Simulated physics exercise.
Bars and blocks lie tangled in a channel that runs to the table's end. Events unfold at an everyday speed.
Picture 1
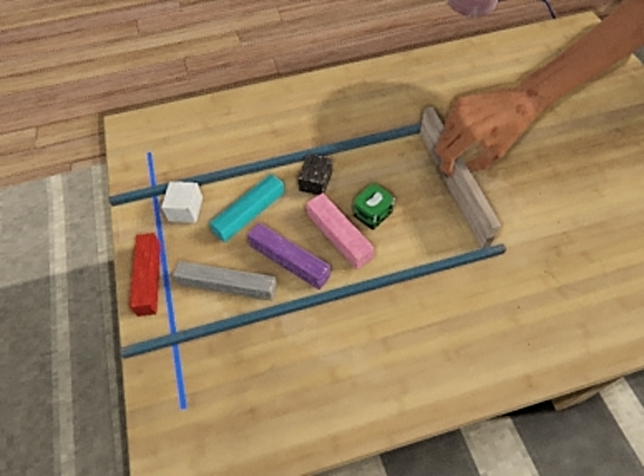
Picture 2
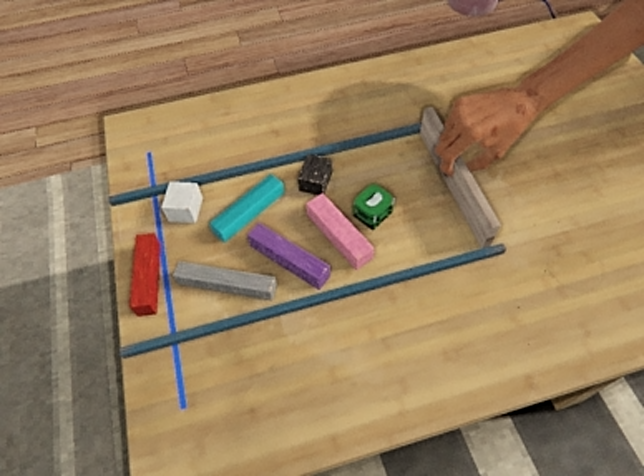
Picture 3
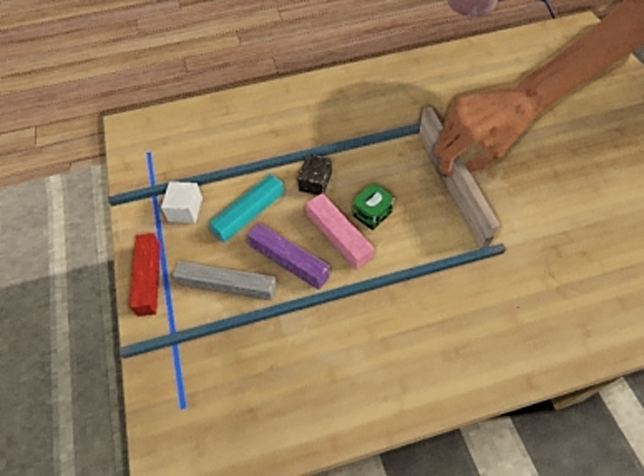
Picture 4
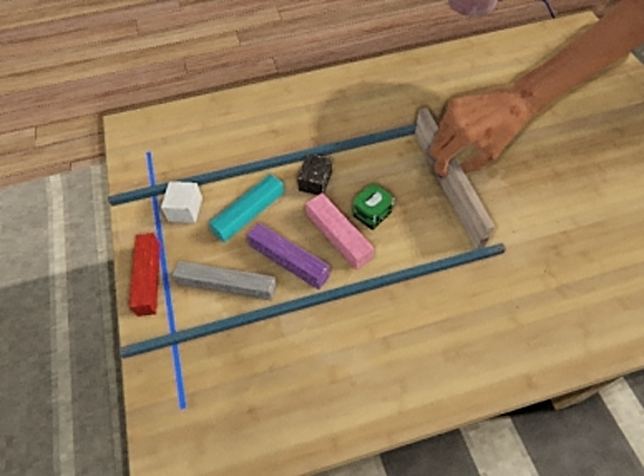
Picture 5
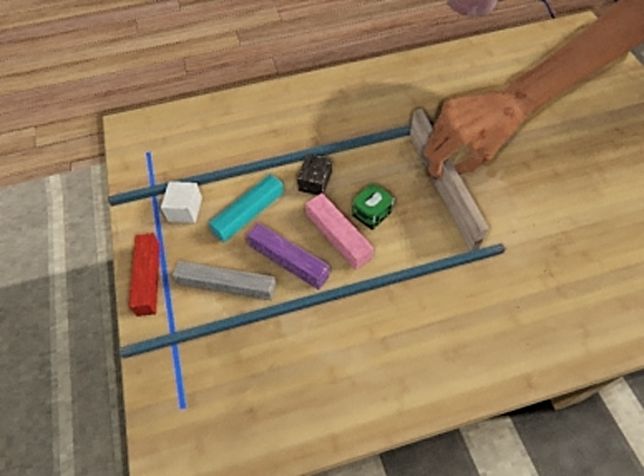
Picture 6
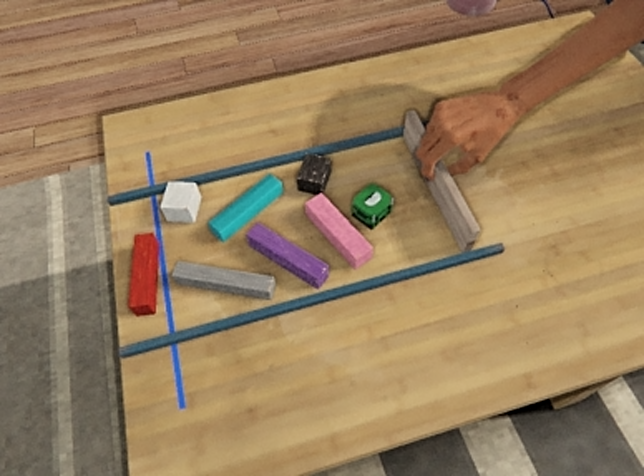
In this clip, a hand grips a wooden board at the right end of a channel on a table and slides it slightly left, while the scattered colored bars, blocks and green case ahead of it show almost no movement.
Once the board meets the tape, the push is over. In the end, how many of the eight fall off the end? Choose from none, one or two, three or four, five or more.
Final count: Three or four.
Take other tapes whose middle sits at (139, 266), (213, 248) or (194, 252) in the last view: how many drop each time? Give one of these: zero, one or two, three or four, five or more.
Counts for the three tries are five or over, one to two and either one or two.
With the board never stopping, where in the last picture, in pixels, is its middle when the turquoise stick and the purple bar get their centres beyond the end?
For the turquoise stick, about (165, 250); for the purple bar, about (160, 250).
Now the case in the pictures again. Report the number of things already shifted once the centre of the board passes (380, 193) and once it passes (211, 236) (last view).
Moved so far: 1, later 8.
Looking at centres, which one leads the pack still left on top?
The purple bar finishes closest.
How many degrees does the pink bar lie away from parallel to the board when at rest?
About 30°.
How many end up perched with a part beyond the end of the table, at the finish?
Count: 2.
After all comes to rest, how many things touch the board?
I count 3 of them.
Soon after, none off yet; red bar at rest near (145, 273); white block at rest near (182, 202); grey bar at rest near (224, 280).
After that, none off yet; red bar at rest near (145, 273); white block at rest near (182, 202); grey bar displaced a little near (205, 286).
And then, none off yet; red bar tilting well over near (98, 292); white block displaced about its own width near (129, 211); grey bar displaced about its own width near (136, 297).
In the end, the number that fall off is three or four; gone, turquoise stick, grey bar, white block and red bar.
